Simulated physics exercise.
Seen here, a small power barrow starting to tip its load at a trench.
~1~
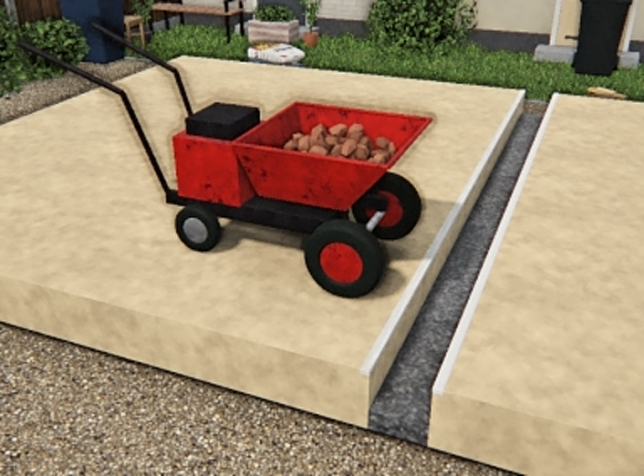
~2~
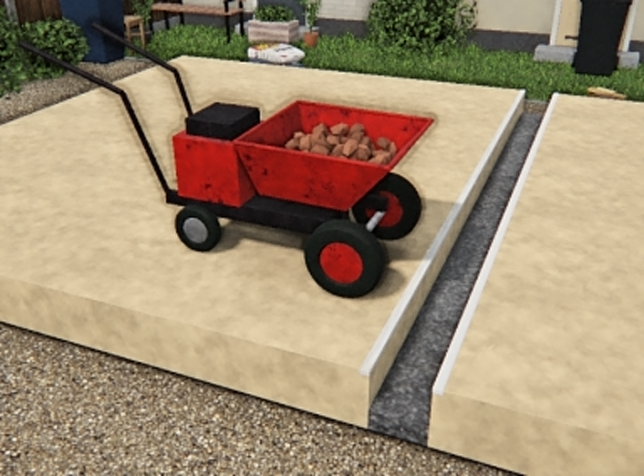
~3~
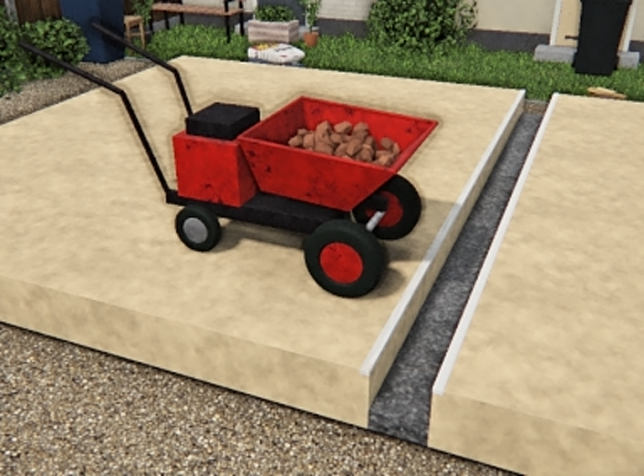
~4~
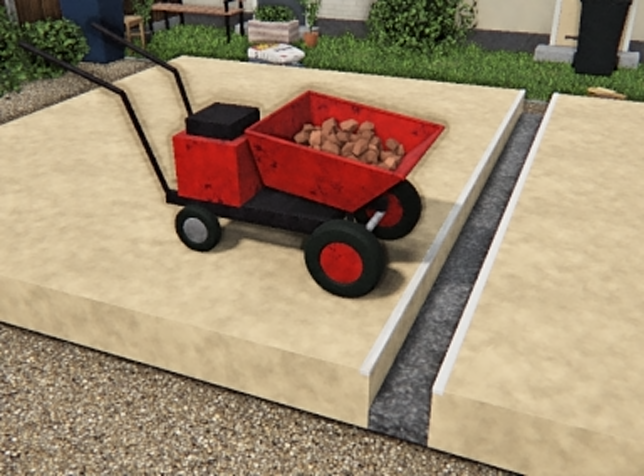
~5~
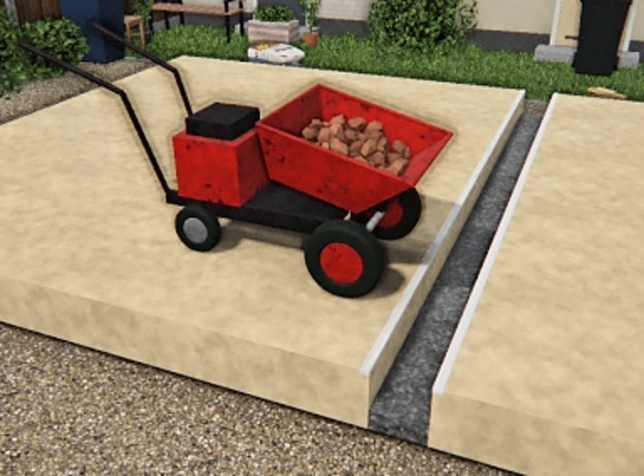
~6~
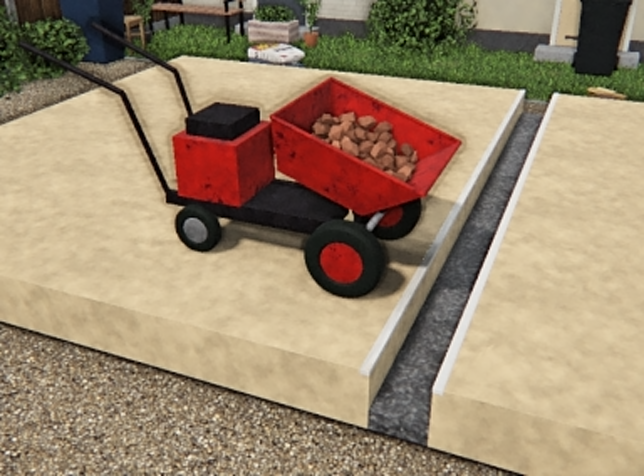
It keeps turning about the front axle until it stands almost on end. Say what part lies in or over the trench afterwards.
Between the edges lies under half of the load.
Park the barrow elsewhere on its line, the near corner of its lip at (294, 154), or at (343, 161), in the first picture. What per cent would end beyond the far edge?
First some 0, then 0 per cent.
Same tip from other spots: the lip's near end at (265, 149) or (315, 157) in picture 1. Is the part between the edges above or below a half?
In turn: Not half; over half.
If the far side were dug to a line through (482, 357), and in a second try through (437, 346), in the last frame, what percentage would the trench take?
About 80 and 0 per cent.
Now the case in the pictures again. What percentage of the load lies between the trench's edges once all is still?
Some 5 per cent.
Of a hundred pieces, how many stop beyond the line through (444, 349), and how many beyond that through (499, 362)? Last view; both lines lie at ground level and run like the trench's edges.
The first gives 70 %, the second 30 %.
Shortly afterwards, skip tipped steeply; the whole lot in the skip.
Next, skip tipped right over; the bulk in the skip; a little beyond it.
Some moments later, skip tipped right over; near a quarter in the skip; only a few in or heaped over the trench; near two thirds beyond it.
In the end, skip tipped right over; near a quarter in the skip; a little in or heaped over the trench; near two thirds beyond it.
